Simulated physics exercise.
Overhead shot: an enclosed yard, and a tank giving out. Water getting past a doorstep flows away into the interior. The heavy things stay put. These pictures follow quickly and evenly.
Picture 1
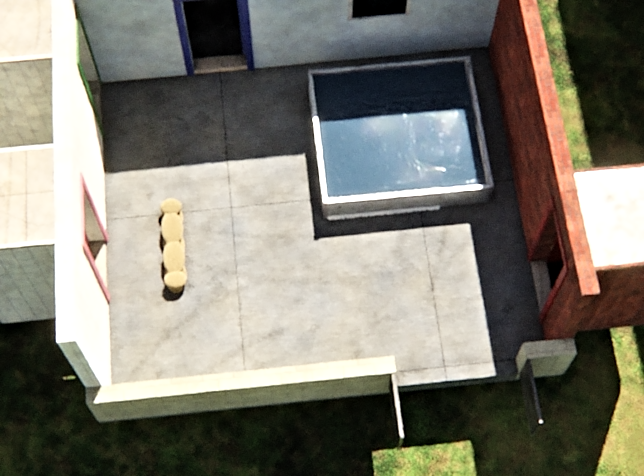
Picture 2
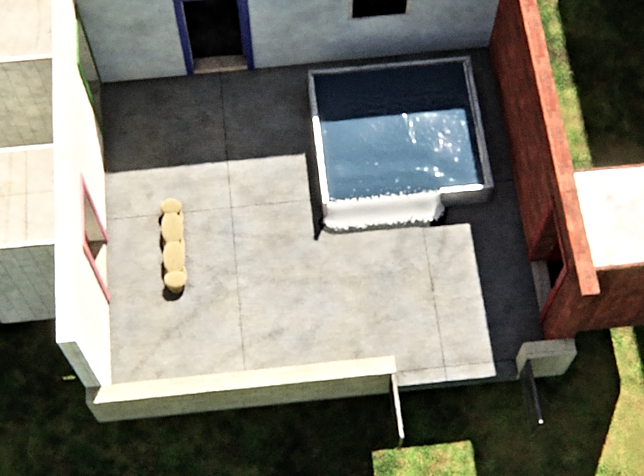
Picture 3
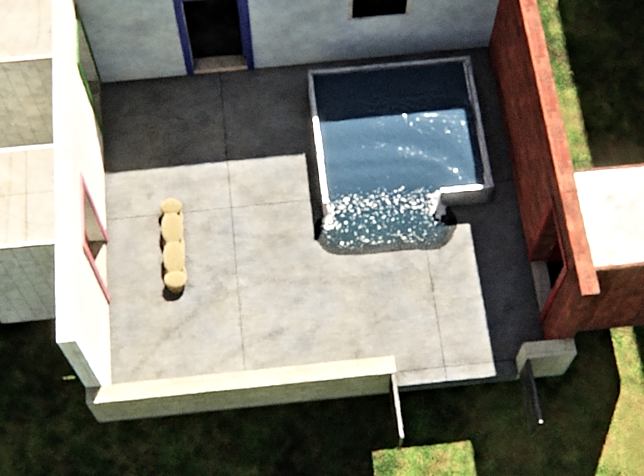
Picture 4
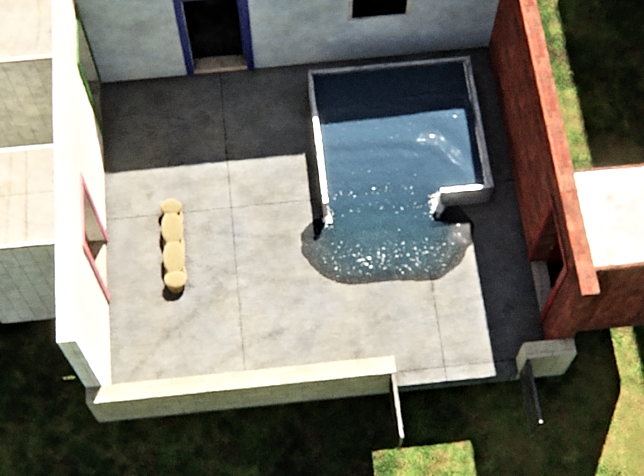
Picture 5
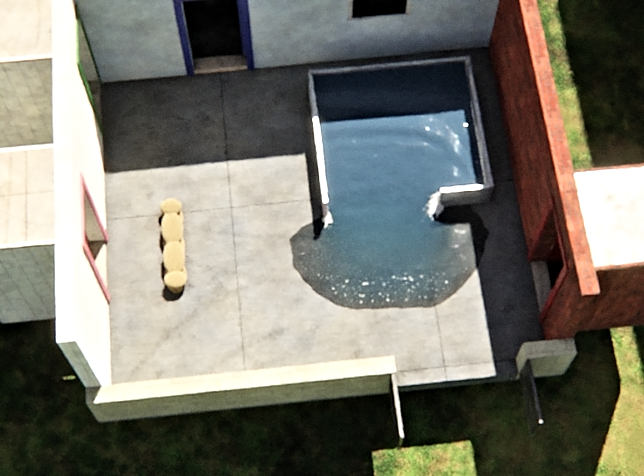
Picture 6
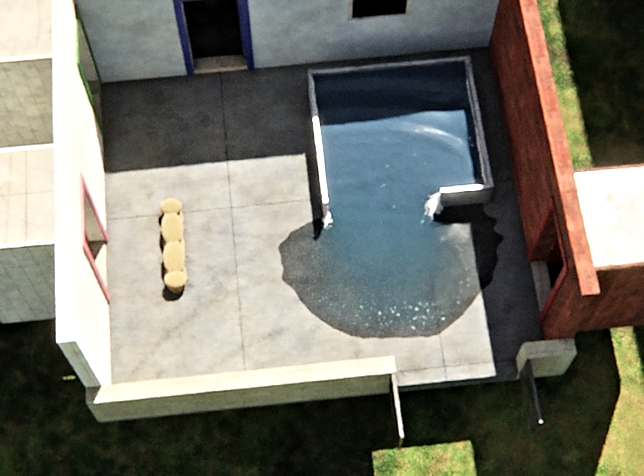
Water bursting through the near side of an open tank and spreading across the paved yard in a widening, rounded pool.
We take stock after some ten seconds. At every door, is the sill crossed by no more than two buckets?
In order: The blue door will most likely keep inside the limit; the green door will most likely keep inside the limit; the pink door will most likely keep inside the limit; the red door will most likely keep inside the limit.
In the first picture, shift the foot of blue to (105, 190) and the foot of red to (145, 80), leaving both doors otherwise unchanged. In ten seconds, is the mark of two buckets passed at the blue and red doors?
Finding - blue door is safe, red door breaks the limit.
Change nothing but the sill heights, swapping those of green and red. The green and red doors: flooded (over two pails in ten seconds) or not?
Result - green door: Clears the threshold; red door: Misses the threshold.
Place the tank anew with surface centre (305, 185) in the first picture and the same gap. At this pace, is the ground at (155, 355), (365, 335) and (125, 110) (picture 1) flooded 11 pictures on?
Spot one is touched, spot two is touched, spot three is not touched.
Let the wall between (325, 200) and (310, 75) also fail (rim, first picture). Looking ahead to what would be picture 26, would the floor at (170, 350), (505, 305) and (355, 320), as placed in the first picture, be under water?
So: Wetted, then spared, then spared.
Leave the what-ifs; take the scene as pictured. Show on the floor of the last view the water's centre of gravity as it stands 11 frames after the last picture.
Near pixel (383, 208).
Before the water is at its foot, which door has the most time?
My answer: The one in blue.
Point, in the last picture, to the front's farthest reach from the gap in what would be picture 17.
Somewhere close to (185, 392).
A moment on, water covers 30 % of the floor; the blue door not reached, the green door not reached, the pink door not reached, the red door not reached.
Next, water covers 35 % of the floor; the blue door not reached, the green door not reached, the pink door not reached, the red door wet at the sill, nothing in.
Then, water covers 45 % of the floor; the blue door not reached, the green door not reached, the pink door not reached, the red door wet at the sill, nothing in.
Later, water covers 70 % of the floor; the blue door not reached, the green door wet at the sill, nothing in, the pink door wet at the sill, nothing in, the red door wet at the sill, nothing in.
In the end, water covers 90 % of the floor; the blue door wet at the sill, nothing in, the green door wet at the sill, nothing in, the pink door wet at the sill, nothing in, the red door wet at the sill, nothing in.
